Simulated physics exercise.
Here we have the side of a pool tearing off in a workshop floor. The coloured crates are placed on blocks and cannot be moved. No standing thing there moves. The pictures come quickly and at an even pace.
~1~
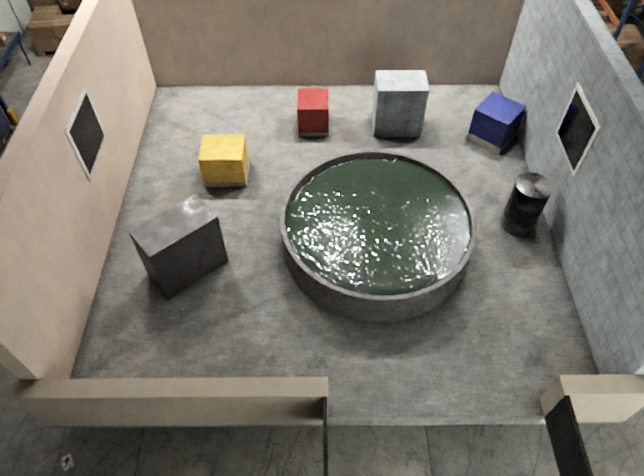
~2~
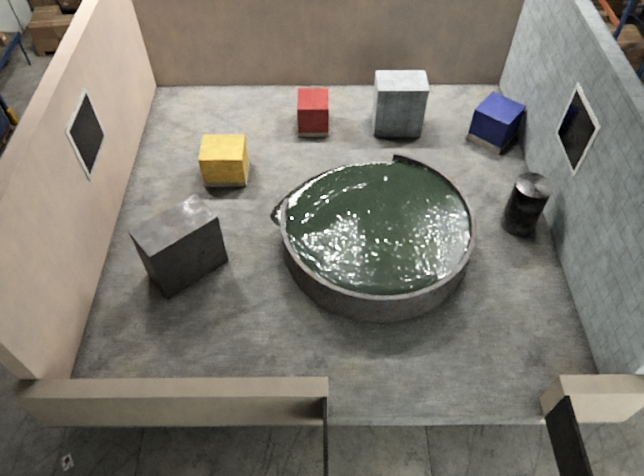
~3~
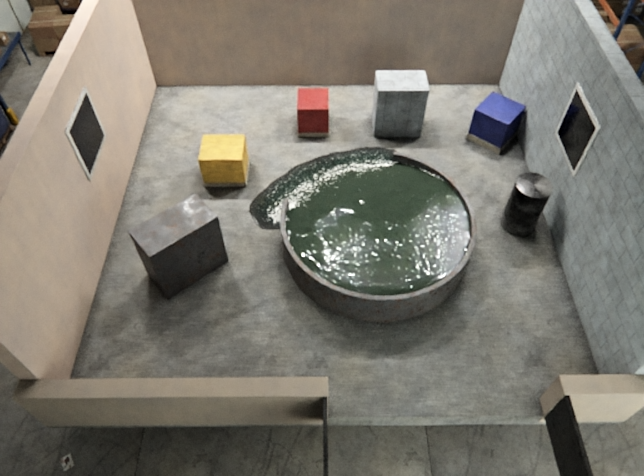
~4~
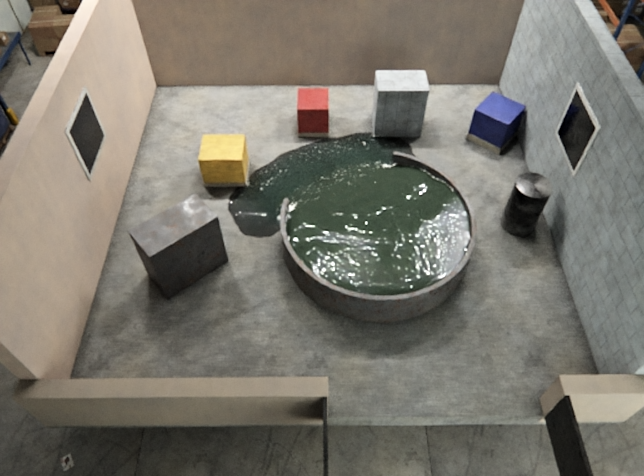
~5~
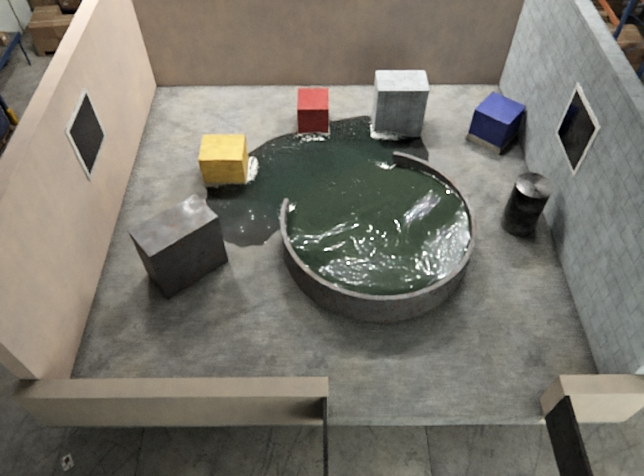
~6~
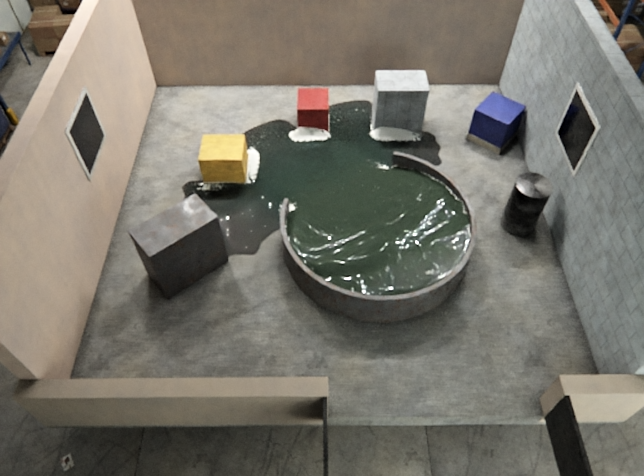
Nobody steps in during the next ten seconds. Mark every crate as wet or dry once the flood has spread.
Blue crate: Wet, yellow crate: Wet, red crate: Wet.
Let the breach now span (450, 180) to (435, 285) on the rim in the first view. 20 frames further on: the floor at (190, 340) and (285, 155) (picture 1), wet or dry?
Untouched, then untouched.
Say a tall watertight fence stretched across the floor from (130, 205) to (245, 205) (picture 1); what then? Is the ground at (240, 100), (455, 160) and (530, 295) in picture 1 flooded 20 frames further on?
First inundated, then inundated, then unwetted.
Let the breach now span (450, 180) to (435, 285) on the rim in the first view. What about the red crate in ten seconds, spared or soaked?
Per crate - red crate: Untouched.
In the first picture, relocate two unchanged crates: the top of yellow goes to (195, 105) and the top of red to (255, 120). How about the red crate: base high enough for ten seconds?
One by one: The red one ends up wet.
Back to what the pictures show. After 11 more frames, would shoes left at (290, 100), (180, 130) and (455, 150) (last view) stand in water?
Going through them in order, I'd call them drenched, drenched and drenched.
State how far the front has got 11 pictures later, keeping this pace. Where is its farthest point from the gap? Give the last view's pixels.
Near (156, 90).
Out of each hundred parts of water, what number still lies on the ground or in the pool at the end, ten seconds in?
Around 98 parts in a hundred.
A moment on, water covers 30 % of the floor; the blue crate water round its plinth, the yellow crate water round its plinth, the red crate water round its plinth.
Next, water covers 45 % of the floor; the blue crate water round its plinth, the yellow crate water round its plinth, the red crate water round its plinth.
Then, water covers 55 % of the floor; the blue crate water round its plinth, the yellow crate water round its plinth, the red crate water round its plinth.
Later, water covers 75 % of the floor; the blue crate water round its plinth, the yellow crate water round its plinth, the red crate water round its plinth.
In the end, water covers 100 % of the floor; the blue crate was topped, the yellow crate was topped, the red crate was topped.
